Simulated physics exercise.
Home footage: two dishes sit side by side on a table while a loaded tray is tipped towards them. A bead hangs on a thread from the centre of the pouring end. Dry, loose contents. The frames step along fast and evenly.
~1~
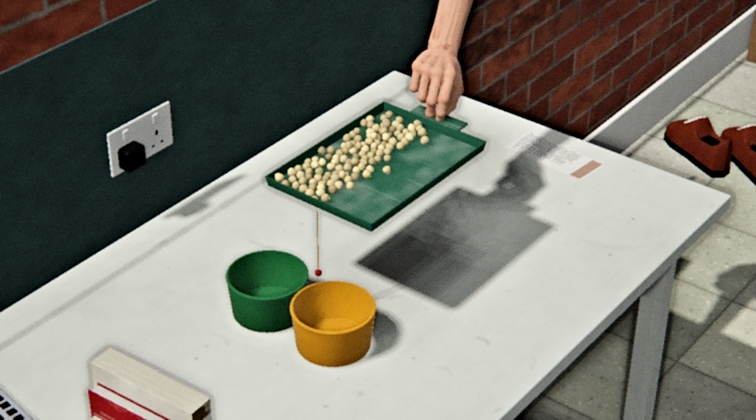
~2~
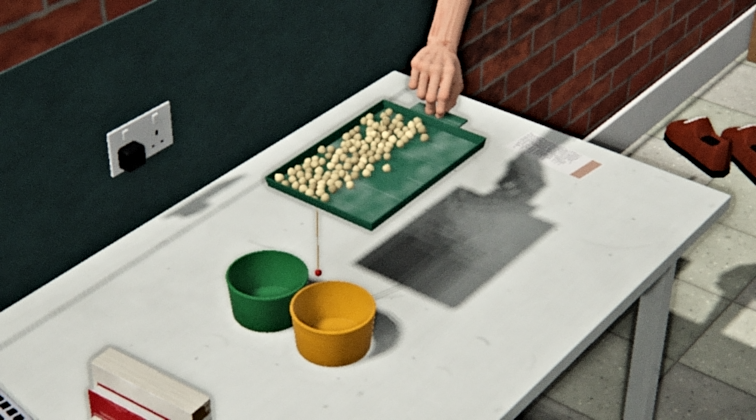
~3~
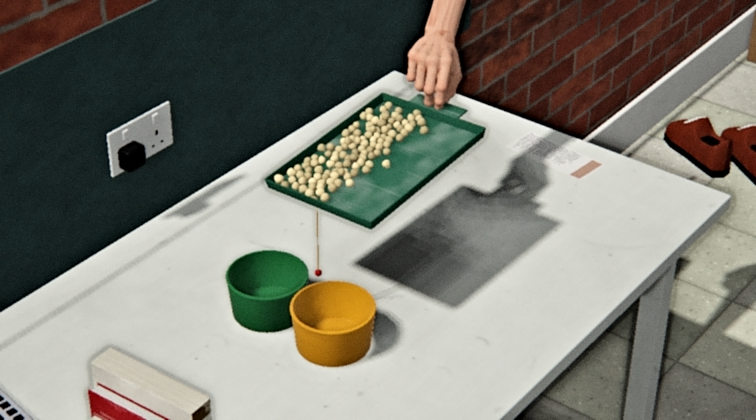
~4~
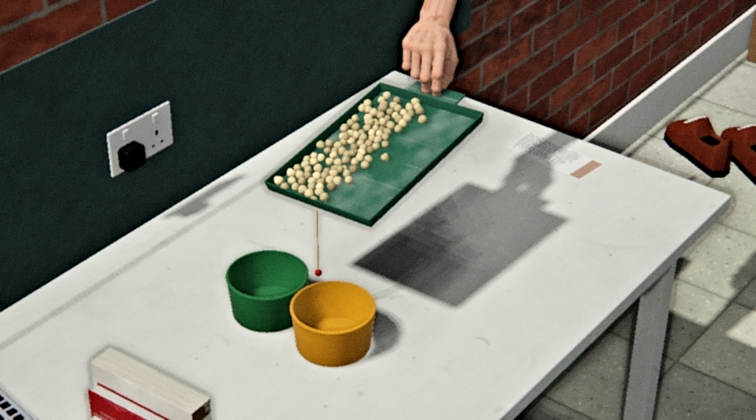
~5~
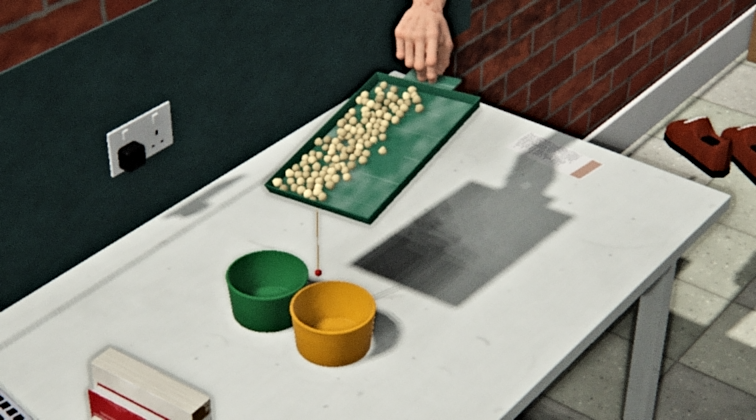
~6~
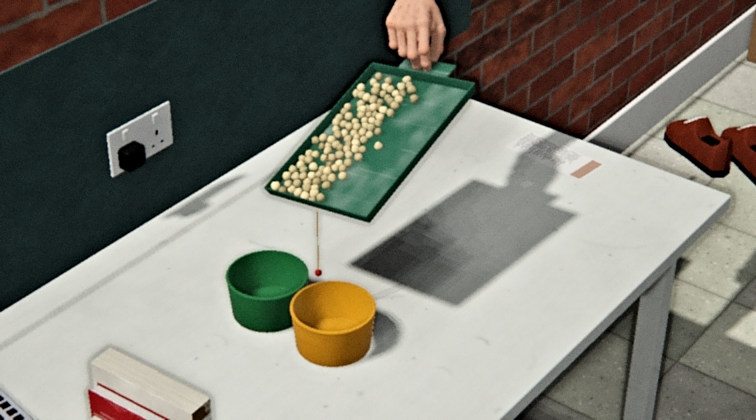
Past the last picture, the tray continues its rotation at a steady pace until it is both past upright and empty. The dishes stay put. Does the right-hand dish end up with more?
No, looks to me like the dish on the left ends up with more.
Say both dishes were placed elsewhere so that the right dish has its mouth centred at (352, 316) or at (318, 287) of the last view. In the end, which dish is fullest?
On the first go the left-side one comes out on top, and on the second go the left-side one.
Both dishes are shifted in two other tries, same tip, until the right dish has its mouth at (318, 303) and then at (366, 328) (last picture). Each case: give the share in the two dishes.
Roughly 80 %, then roughly 30 %.
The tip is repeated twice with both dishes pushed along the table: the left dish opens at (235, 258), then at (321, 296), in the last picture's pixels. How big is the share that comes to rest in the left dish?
First placement: Some 40 %; second placement: Some 10 %.
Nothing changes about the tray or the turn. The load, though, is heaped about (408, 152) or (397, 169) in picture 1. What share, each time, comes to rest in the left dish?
Shares: 80 % for the first, 70 % for the second.
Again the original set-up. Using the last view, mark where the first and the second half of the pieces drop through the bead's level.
I'd place the first part at (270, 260) and the rest at (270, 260).
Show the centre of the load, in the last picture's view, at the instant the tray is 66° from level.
(301, 151).
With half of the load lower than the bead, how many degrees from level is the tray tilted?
Roughly 115°.
Soon, tray tipped steeply; nearly all on the tray; a stray few in the left dish.
A while on, tray tipped past a quarter turn; most on the tray; a small part in the left dish; a stray few outside both; a small part in the air.
Towards the end, tray tipped past a quarter turn; a stray few in the right dish; most in the left dish; about a quarter outside both.
Finally, tray tipped past a quarter turn; a stray few in the right dish; most in the left dish; about a quarter outside both.
